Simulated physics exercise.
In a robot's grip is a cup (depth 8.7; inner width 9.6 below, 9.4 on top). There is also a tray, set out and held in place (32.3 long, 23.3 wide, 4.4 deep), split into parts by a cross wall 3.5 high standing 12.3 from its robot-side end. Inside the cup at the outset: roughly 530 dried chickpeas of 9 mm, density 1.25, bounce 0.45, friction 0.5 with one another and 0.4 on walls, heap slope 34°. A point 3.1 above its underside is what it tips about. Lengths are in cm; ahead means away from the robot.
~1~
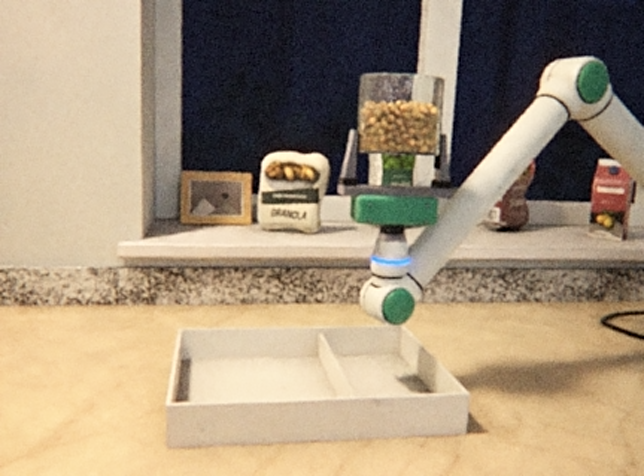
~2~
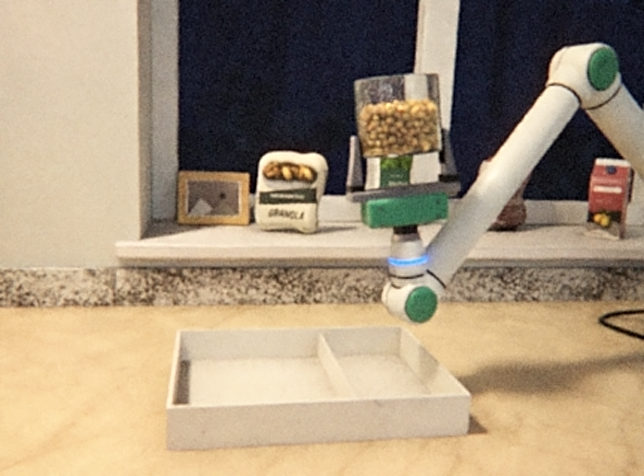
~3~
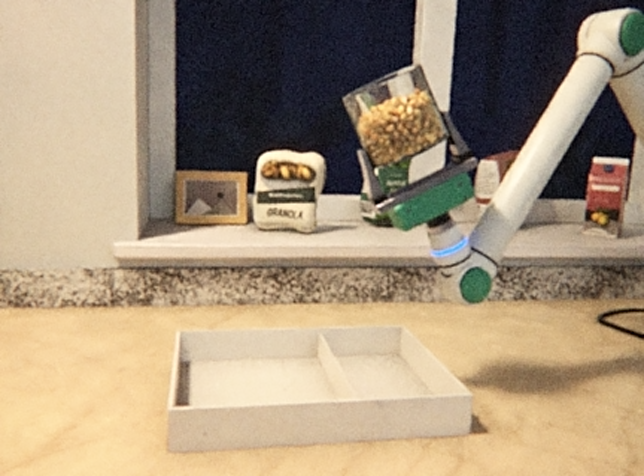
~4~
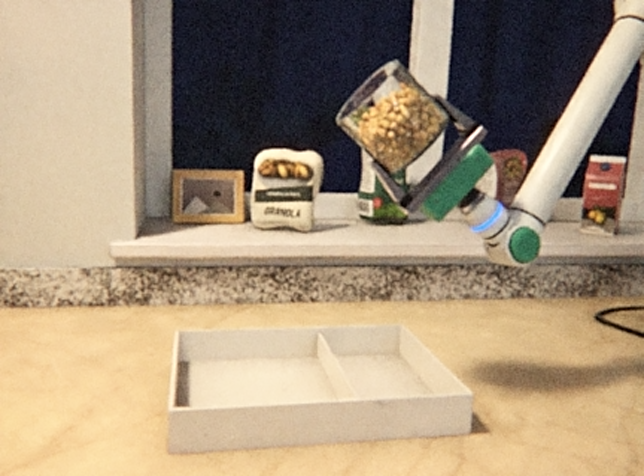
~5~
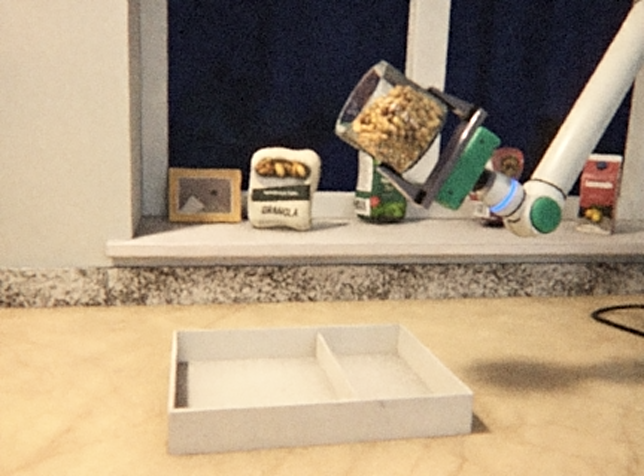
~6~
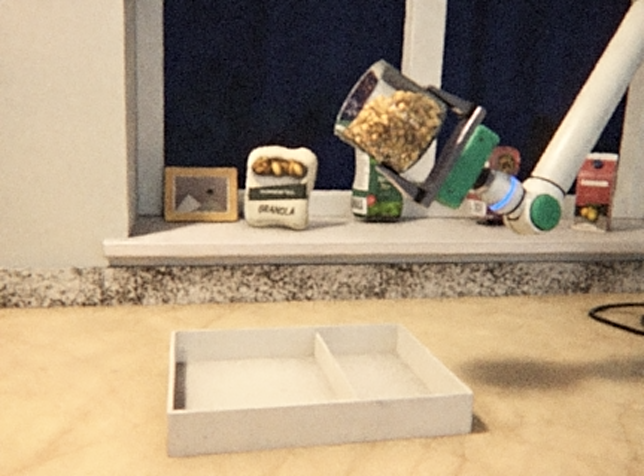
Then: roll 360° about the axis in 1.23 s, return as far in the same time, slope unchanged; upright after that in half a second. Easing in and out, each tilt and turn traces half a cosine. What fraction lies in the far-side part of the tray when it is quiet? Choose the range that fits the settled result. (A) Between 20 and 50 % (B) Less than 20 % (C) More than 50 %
Less than 20 % (B).
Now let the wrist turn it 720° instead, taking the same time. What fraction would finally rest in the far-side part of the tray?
In that case you'd get close to 0 per cent.
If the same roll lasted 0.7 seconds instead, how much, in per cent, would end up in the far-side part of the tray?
It would come to around 0 percent.
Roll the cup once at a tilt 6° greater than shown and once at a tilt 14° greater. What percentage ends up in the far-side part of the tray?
Roughly 15 % on the first try and 40 % on the second.
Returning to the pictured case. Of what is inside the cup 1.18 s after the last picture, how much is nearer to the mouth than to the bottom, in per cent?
Roughly 30 percent.
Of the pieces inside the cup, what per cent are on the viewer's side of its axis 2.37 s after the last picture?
Roughly 40 in every hundred.
Then, 1.18 s on, tipped 61°, highest piece 38 above the table; 528 in the cup, 5 in the far-side part.
Then, 2.37 s on, tipped 61°, highest piece 37 above the table; 513 in the cup, 19 in the far-side part, 1 in flight or on a rim.
Then, 3.16 s on, upright, highest piece 39 above the table; 511 in the cup, 22 in the far-side part.
Then, 3.86 s on, upright, highest piece 39 above the table; 511 in the cup, 22 in the far-side part.
In the end, 511 in the cup, 22 in the far-side part. That is 4 % in the far-side part of the tray.
